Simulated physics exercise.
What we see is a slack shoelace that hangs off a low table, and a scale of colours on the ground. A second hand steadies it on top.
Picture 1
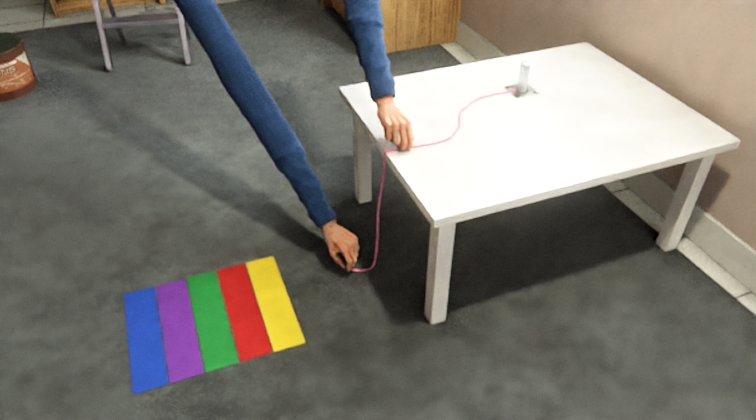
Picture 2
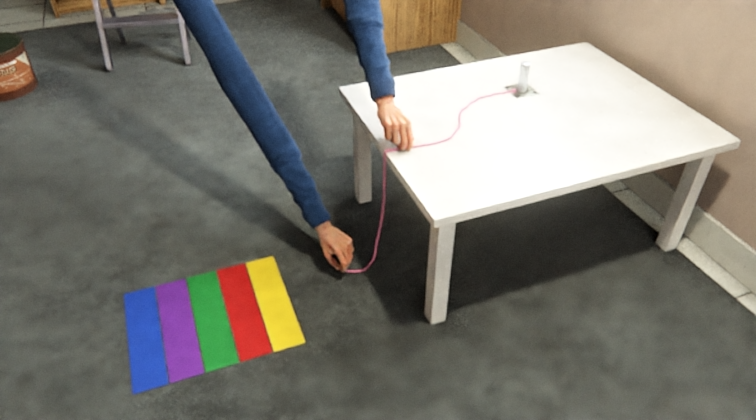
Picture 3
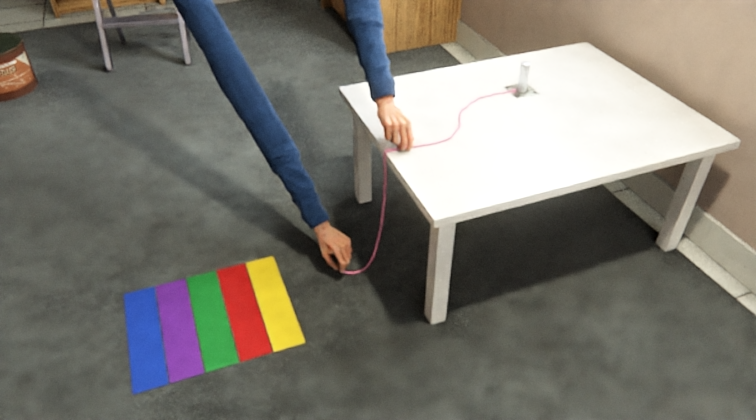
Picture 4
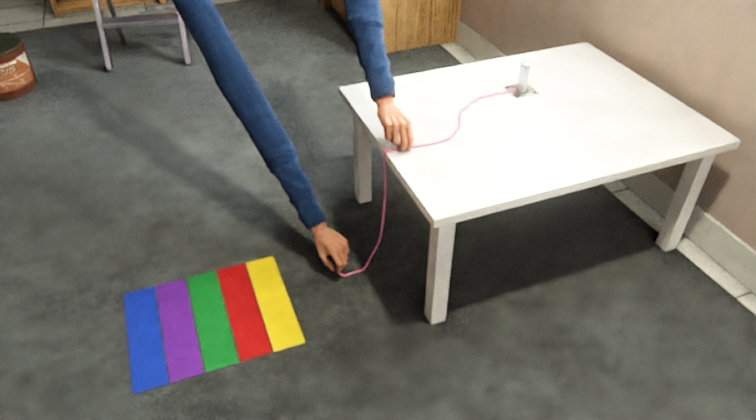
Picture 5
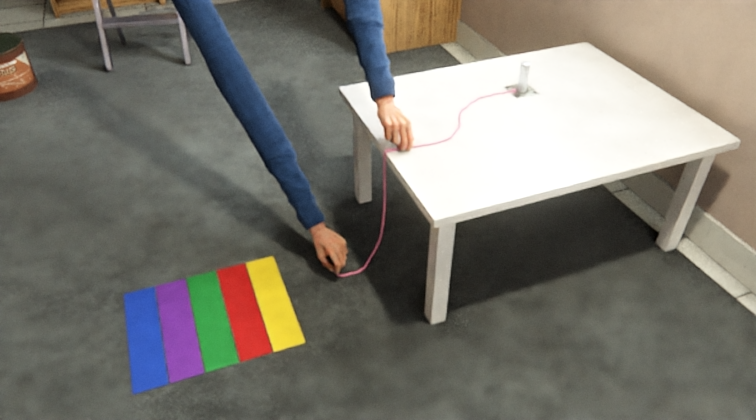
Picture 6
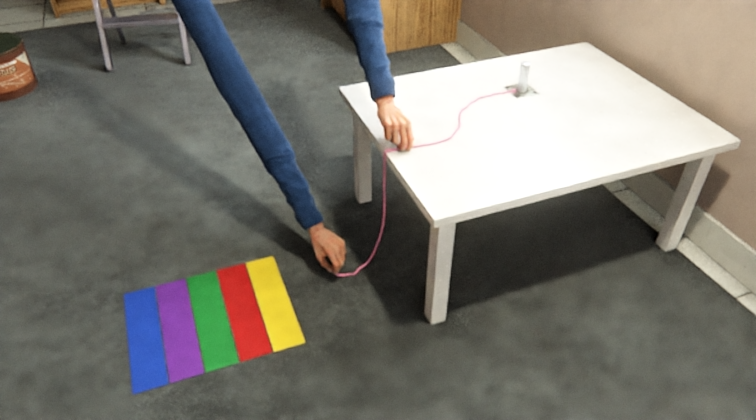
On a grey floor beside a low white table, someone in blue sleeves held a pink cord at the table's edge while their lower hand drew its end slightly left, toward some coloured stripes.
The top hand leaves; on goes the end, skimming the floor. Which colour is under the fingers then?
The red one.
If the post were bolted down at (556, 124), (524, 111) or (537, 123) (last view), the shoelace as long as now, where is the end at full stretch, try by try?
Near (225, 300), (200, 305) and (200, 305).
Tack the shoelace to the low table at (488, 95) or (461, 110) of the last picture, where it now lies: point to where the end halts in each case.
About (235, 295) and (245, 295).
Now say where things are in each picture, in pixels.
End (346, 267); yellow (284, 330); red (251, 339); green (218, 349); purple (184, 359); blue (148, 369), in the first picture.
End (341, 269); shoelace through (493, 94) (460, 115) (439, 142) (385, 159) (383, 209) (374, 257), in the second picture.
End (339, 269), in the third picture.
End (336, 270); shoelace through (493, 94) (460, 115) (439, 142) (385, 159) (384, 209) (371, 257), in the fourth picture.
End (335, 270), in the fifth picture.
End (333, 271); shoelace through (493, 94) (460, 115) (439, 142) (385, 159) (384, 209) (371, 257), in the sixth picture.
Early on, end near (283, 284); over yellow.
Midway, end near (254, 292); over red.
At the end of the slack, end near (237, 297); over red. It halts on the red strip.
